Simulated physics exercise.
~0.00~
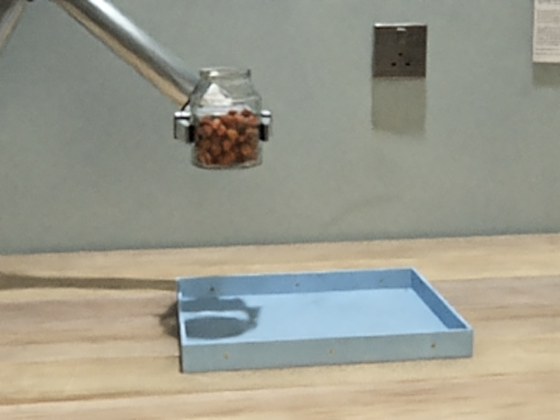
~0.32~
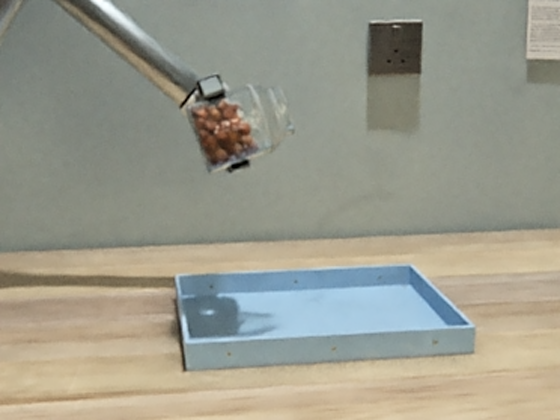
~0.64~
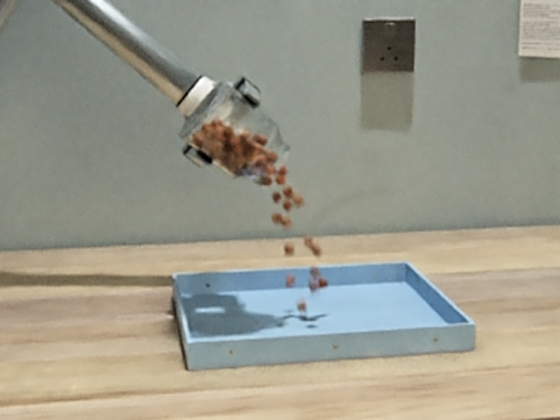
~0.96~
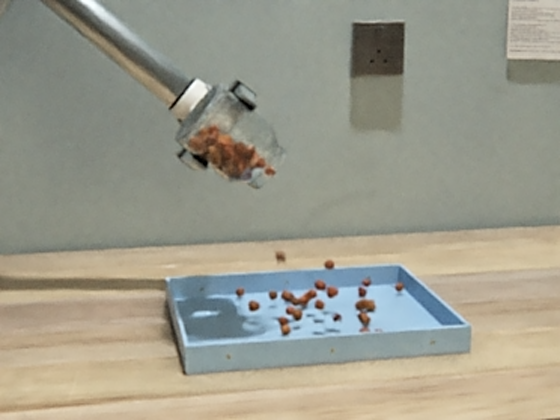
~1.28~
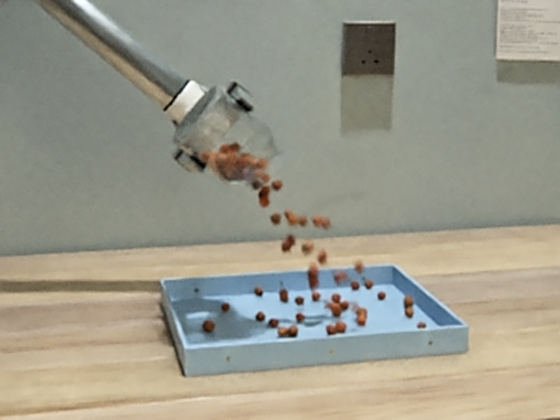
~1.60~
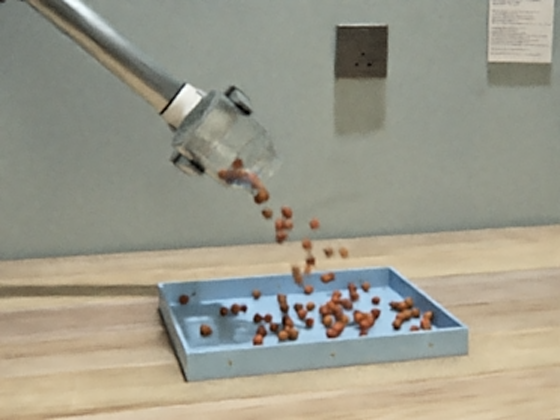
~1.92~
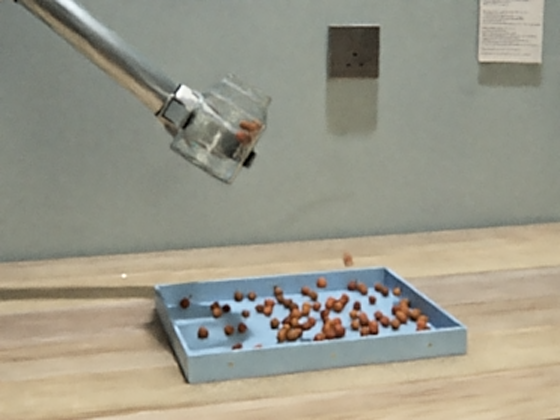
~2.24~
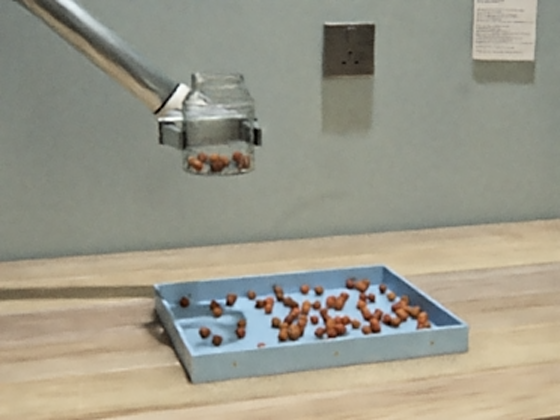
A robot arm tips hazelnuts from a jar into a blue tray, leaving a few inside.
